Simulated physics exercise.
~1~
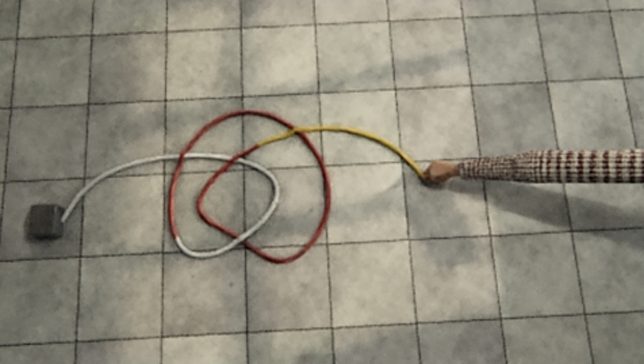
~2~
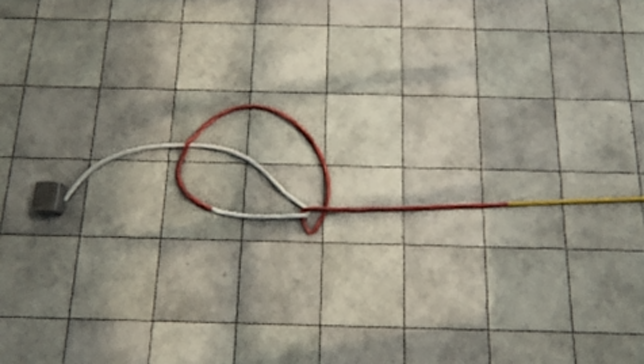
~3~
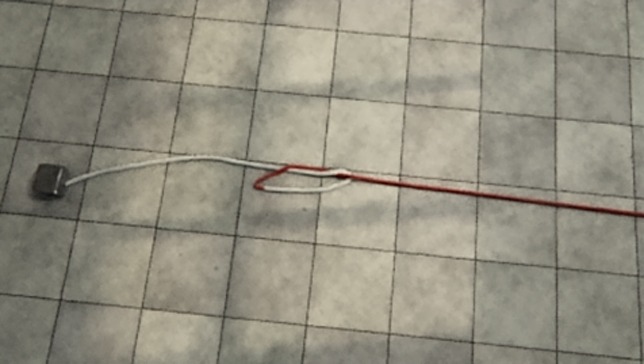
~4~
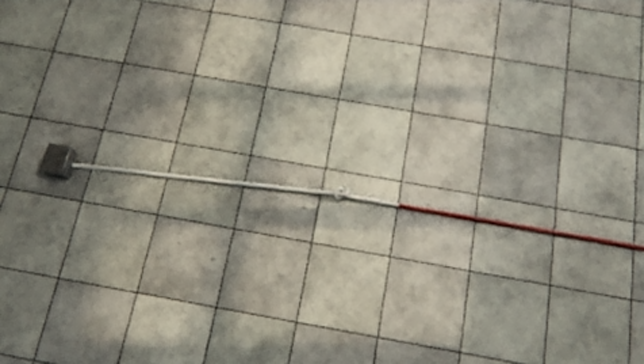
A hand pulling a looped white, red and yellow rope rightward from a dark block, the loops shrinking into a small knot.
